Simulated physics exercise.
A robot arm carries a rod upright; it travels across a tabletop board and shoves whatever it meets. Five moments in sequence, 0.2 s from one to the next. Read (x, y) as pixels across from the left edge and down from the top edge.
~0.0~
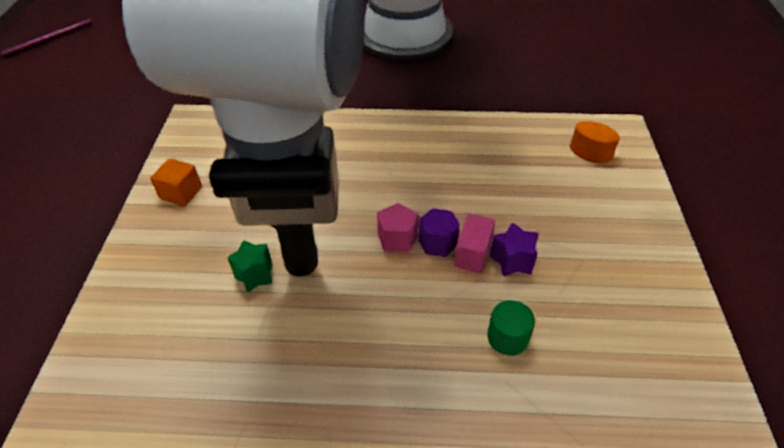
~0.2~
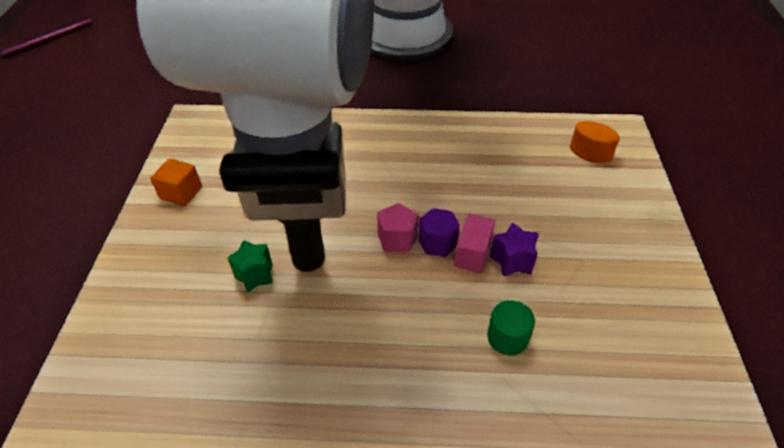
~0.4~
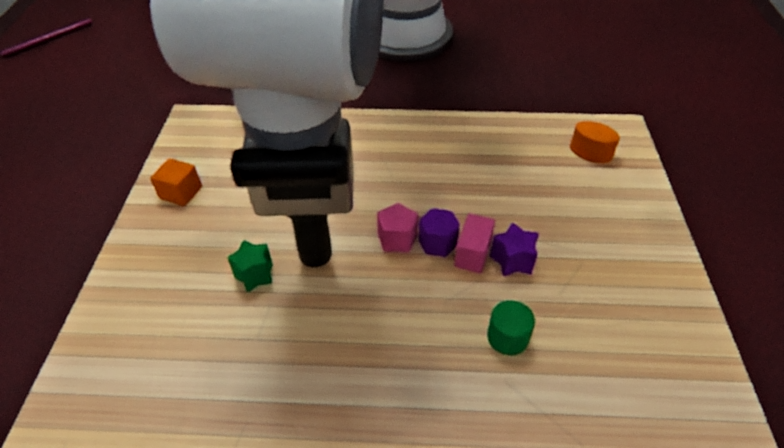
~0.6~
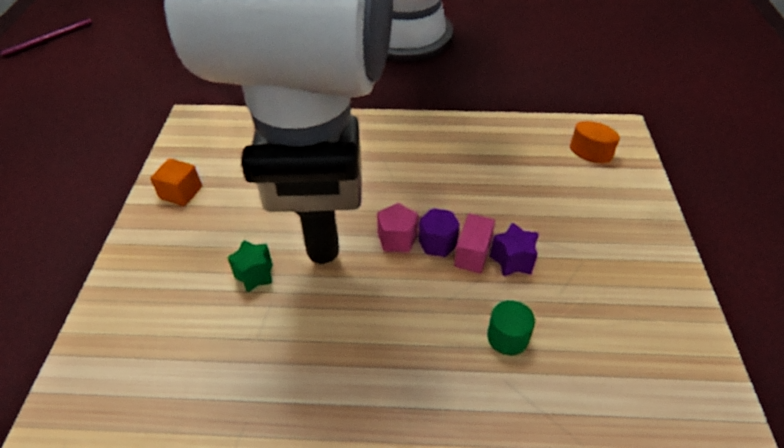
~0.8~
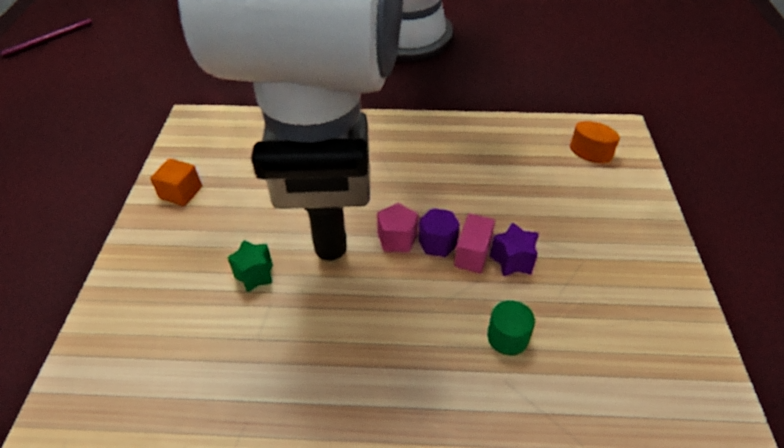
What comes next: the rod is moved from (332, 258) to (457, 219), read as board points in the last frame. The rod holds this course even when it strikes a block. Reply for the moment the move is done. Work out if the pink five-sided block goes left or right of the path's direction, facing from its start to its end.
Off to the left side.
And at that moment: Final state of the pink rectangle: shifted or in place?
Displaced, by a centimetre or more.
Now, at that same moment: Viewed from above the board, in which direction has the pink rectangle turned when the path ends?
From above, clockwise.
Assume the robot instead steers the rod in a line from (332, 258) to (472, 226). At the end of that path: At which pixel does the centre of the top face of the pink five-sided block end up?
Its top middle: (435, 188).
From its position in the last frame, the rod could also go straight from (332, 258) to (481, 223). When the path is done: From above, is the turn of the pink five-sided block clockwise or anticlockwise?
From the top, the block rotates counterclockwise.
On the path given first. One third of the way, rod at (377, 235); pink five-sided block at (408, 213); purple six-sided block at (445, 221), turned 10° clockwise.
Two thirds of the way, rod at (419, 222); pink five-sided block at (435, 189), turned 45° anticlockwise; purple six-sided block at (461, 212), turned 55° clockwise; pink rectangle at (483, 234), turned 15° clockwise; purple star at (522, 241).
At the end, rod at (458, 210); pink five-sided block at (451, 176), turned 85° anticlockwise; purple six-sided block at (492, 207), turned 95° clockwise; pink rectangle at (491, 234), turned 50° clockwise; purple star at (531, 247).
